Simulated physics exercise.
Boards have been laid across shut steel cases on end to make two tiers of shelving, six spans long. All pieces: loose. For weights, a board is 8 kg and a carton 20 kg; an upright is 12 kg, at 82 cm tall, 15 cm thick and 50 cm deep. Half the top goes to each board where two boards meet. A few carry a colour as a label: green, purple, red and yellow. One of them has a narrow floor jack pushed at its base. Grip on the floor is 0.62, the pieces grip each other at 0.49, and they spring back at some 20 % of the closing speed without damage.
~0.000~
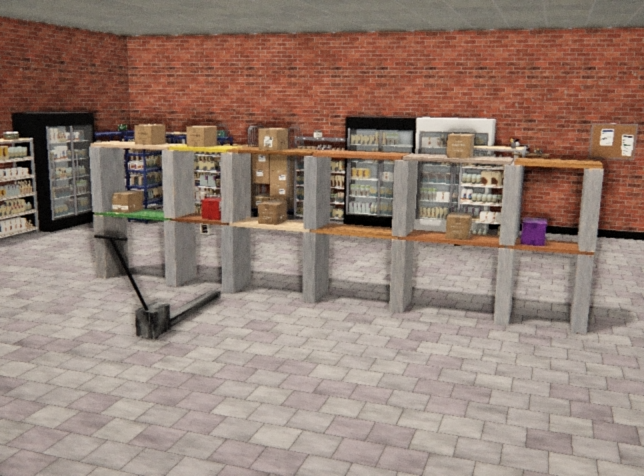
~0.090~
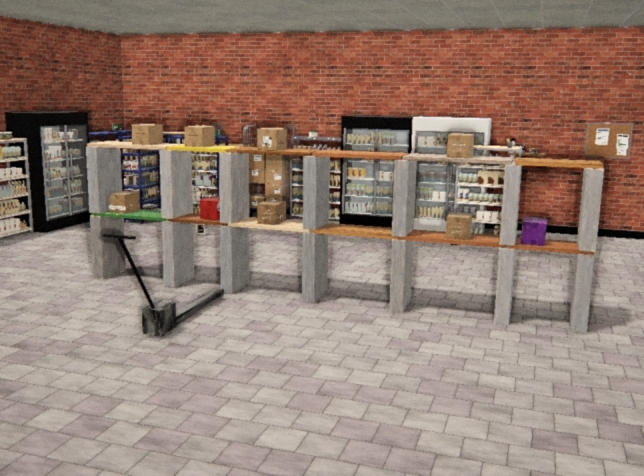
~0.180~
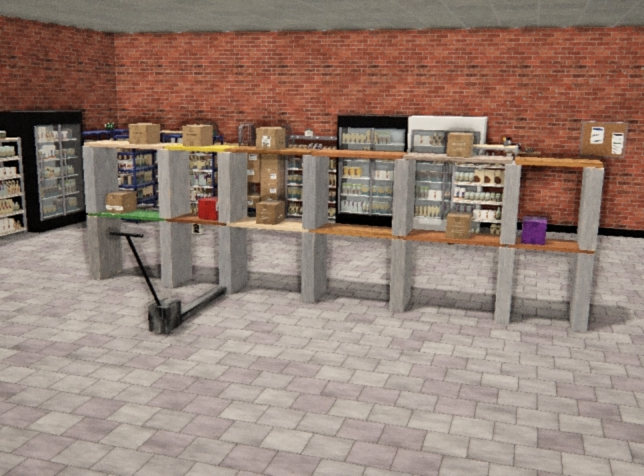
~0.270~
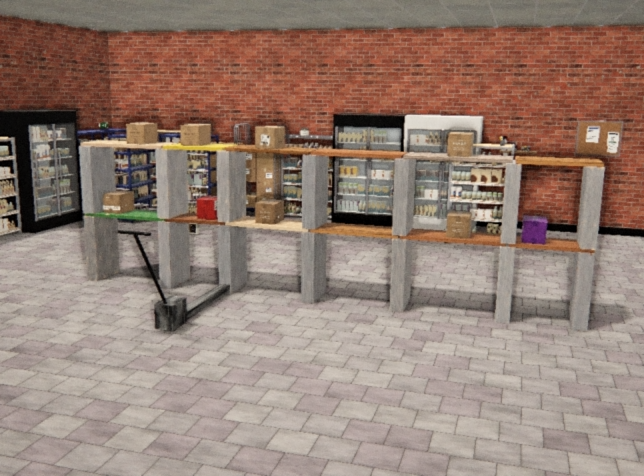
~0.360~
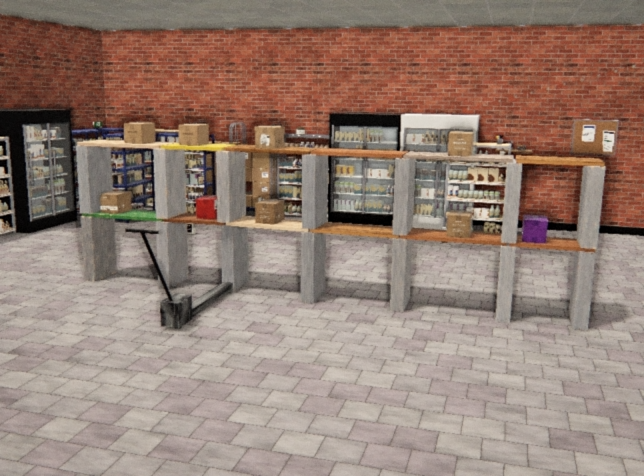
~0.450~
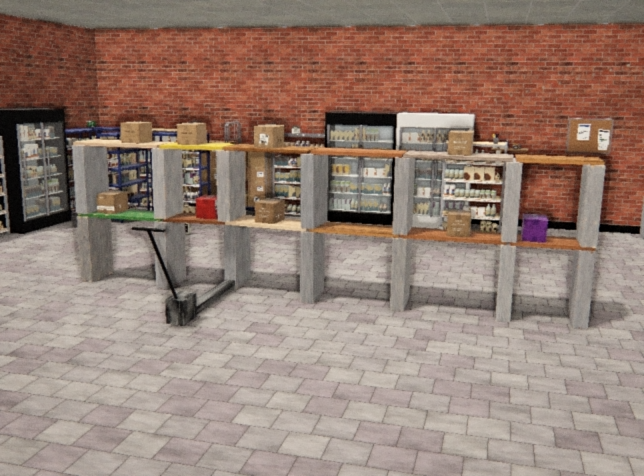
In a brick-walled store with glass-door coolers, a long two-tier row of boards on grey uprights holds cartons, with a low jack near its left end. As the view drifts slightly, the jack slides in at the base, with nobody visible pushing it, while the boards and cartons barely shift.
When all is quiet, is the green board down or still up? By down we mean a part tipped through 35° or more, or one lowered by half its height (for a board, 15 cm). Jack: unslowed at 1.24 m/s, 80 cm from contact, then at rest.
Judged by the rule, the green board is down.
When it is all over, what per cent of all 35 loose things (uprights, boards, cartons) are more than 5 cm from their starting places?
65 %.
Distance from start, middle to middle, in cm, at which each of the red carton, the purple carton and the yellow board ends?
Red 90 cm, purple 0 cm, yellow 160 cm.
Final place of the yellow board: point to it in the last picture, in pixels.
In the final image its middle is around (221, 281).
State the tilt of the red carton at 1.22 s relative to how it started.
Near 50 degrees from where it started.
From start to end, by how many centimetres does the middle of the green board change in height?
Net change: Some 70 cm lower.
By 1.22 s, 3 of the 35 pieces down; green board unmoved; red carton tilted 51°, 48 cm lower.
By 1.80 s, 15 of the 35 pieces down; green board unmoved; red carton on its side.
By 2.98 s, 22 of the 35 pieces down; green board tilted 18°, 39 cm lower; yellow board on its side.
When it is over (4.5 s), 22 of the 35 pieces down; green board tilted 32°, 70 cm lower; yellow board upside down; red carton on its side. In pixels of the last frame, middles, green board near (115, 260), yellow board near (221, 281).
